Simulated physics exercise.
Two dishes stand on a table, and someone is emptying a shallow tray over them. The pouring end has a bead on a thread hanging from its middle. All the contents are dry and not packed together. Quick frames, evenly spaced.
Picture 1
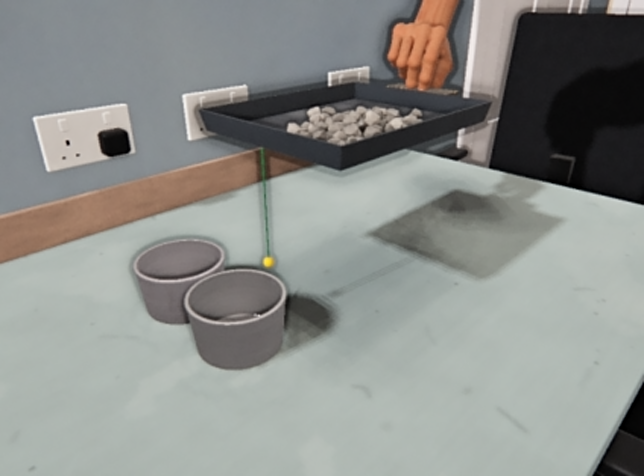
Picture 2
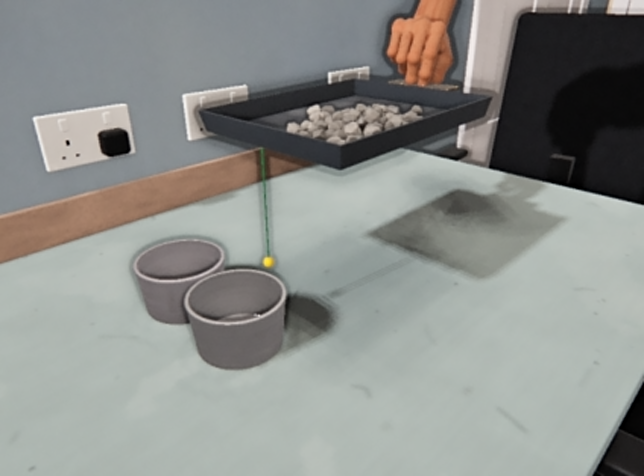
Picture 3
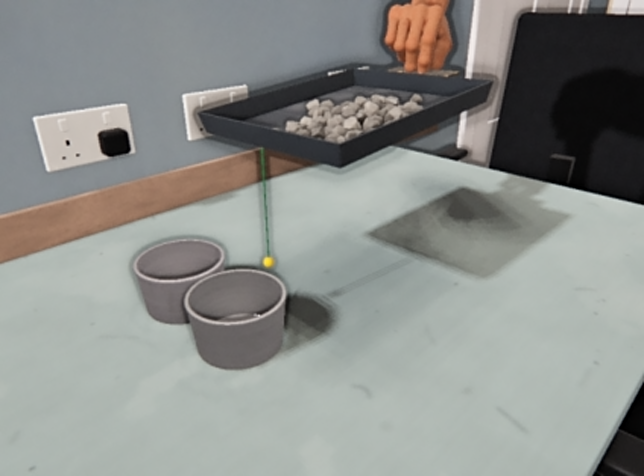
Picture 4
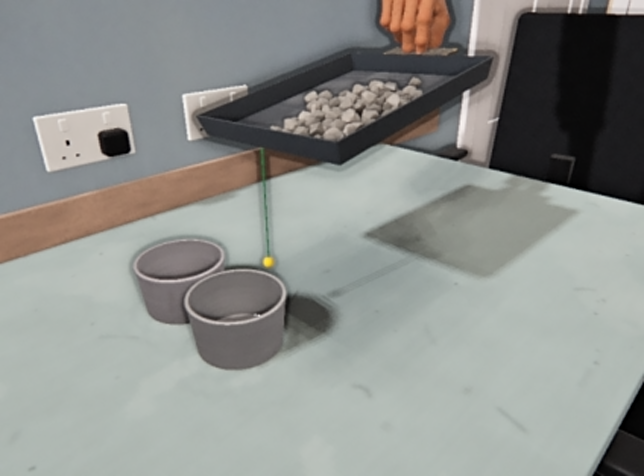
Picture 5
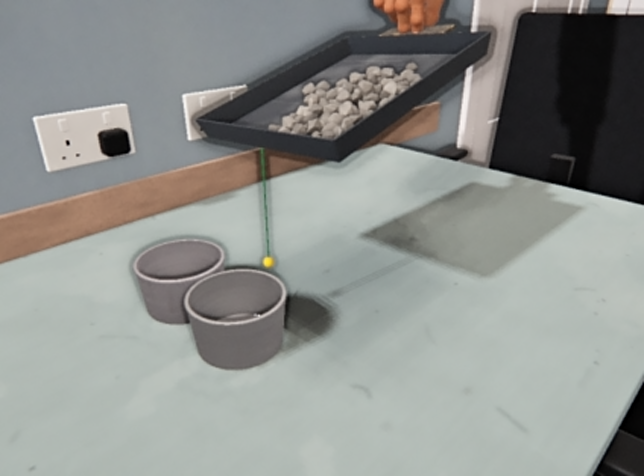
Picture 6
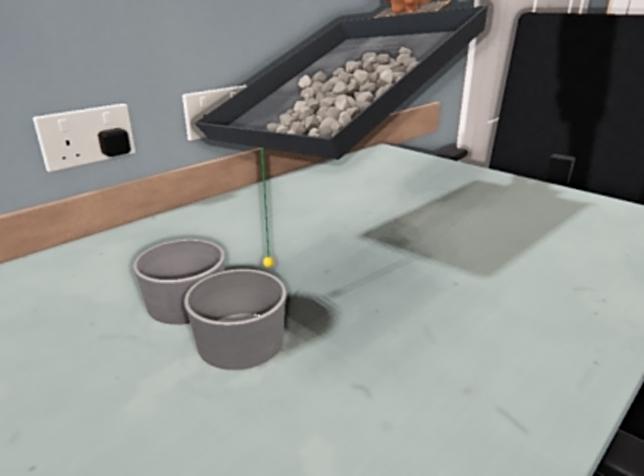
A dark shallow tray of pale grey gravel, gripped at its far edge by an orange-brown hand, hangs level above a pale green table seen from slightly above. Two grey dishes stand close together at left, near a yellow bead on a green thread, with white sockets on the blue-grey wall behind. The hand raises the far end, tilting the tray steadily while the camera stays still.
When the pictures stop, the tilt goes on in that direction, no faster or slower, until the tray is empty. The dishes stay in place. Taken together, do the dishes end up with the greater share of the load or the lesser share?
Caught: Above half.
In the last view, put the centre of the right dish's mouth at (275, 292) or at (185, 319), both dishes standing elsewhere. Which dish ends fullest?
Well, the left-side one at the first spot and the right-side one at the second.
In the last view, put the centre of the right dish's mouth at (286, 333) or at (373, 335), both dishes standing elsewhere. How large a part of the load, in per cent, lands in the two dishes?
Roughly 50% on the first try and 0% on the second.
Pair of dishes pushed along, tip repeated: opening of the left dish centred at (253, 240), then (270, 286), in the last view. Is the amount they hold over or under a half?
Taking the places in turn, it's shy of half and then shy of half.
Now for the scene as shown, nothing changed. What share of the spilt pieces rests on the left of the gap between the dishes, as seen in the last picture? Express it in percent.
About 60 percent.
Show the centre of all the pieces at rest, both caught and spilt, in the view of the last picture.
Roughly pixel (192, 305).
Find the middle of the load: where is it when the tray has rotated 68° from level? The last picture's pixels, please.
Mark it at roughly (259, 117) in the final frame.
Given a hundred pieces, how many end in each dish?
Final share: Left dish at 50 per cent, right dish at 30 per cent.
Soon after the last picture, tray tipped steeply; nearly all on the tray; a stray few in the air.
A little later, tray tipped past a quarter turn; about a quarter on the tray; a small part in the right dish; about a third in the left dish; a stray few outside both; about a quarter in the air.
Later still, tray tipped past a quarter turn; about a quarter in the right dish; about half in the left dish; a small part outside both.
At rest, tray tipped past a quarter turn; about a quarter in the right dish; about half in the left dish; a small part outside both.
